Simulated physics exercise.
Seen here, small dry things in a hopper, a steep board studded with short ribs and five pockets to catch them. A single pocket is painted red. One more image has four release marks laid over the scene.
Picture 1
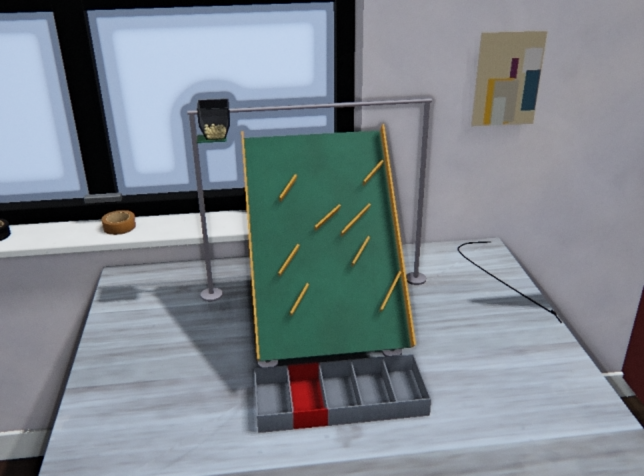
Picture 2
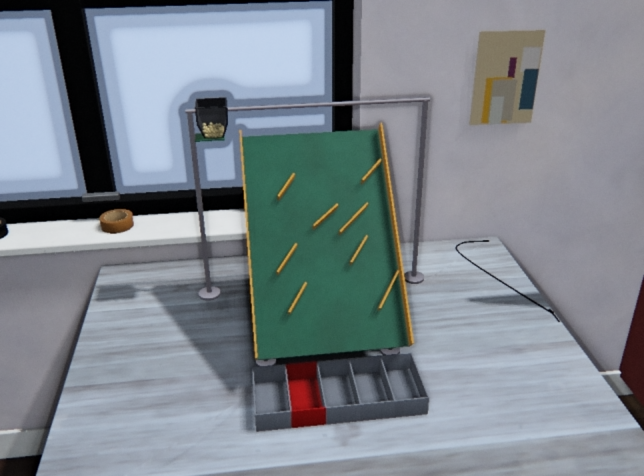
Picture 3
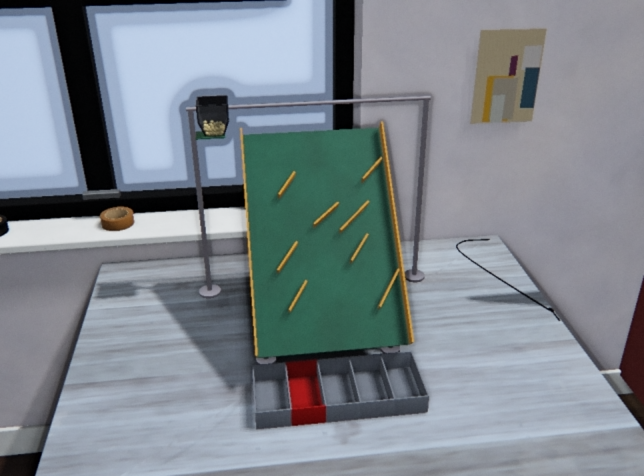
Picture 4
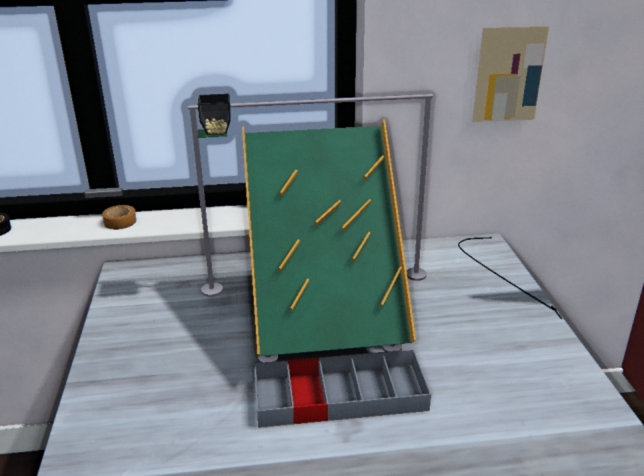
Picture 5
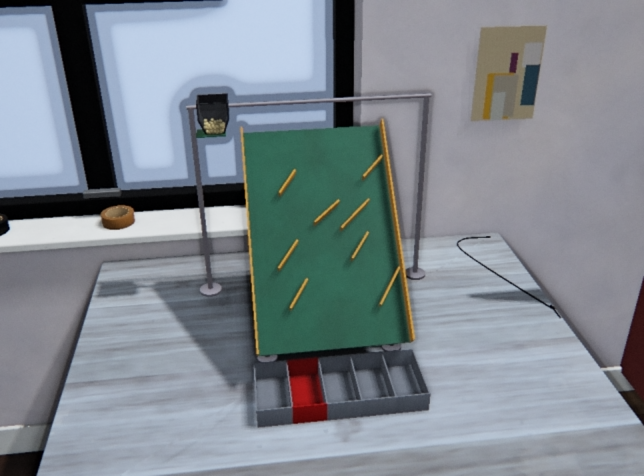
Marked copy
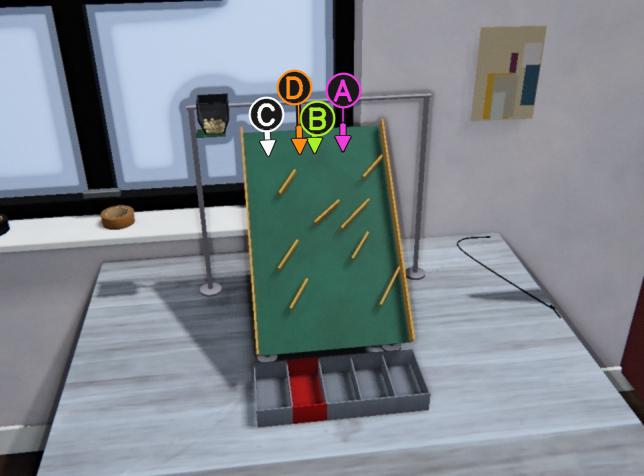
On a pale tabletop, a green ribbed board stands still above pockets, one painted red.
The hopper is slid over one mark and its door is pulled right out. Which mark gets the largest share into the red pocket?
Mark A.
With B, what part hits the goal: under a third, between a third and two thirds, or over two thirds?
Under a third.
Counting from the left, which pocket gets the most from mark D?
It is the first one.
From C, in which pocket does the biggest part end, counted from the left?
It is the first one.
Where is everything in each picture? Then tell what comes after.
Hopper (216, 133), soya beans, door shut, in the first picture.
Ribs (278, 196) to (294, 173), (363, 180) to (381, 159), (314, 226) to (338, 204), in the second picture.
Ribs (341, 229) to (369, 201), (278, 270) to (297, 242), (352, 260) to (368, 234), in the third picture.
Ribs (292, 308) to (308, 279), (382, 305) to (401, 267), in the fourth picture.
Red pocket (310, 412), number 2 of 5 from the left, in the fifth picture.
On the marked copy, mark A meets the board at (342, 145); mark B meets the board at (314, 147); mark C meets the board at (268, 150); mark D meets the board at (299, 148).
If A is chosen, roughly a third in the red pocket, roughly half in other pockets, roughly a quarter outside the box.
If B is chosen, about a tenth in the red pocket, the larger part in other pockets, about a tenth outside the box.
If C is chosen, not one piece in the red pocket, the larger part in other pockets, about a tenth outside the box.
If D is chosen, about a tenth in the red pocket, the larger part in other pockets, about a tenth outside the box.
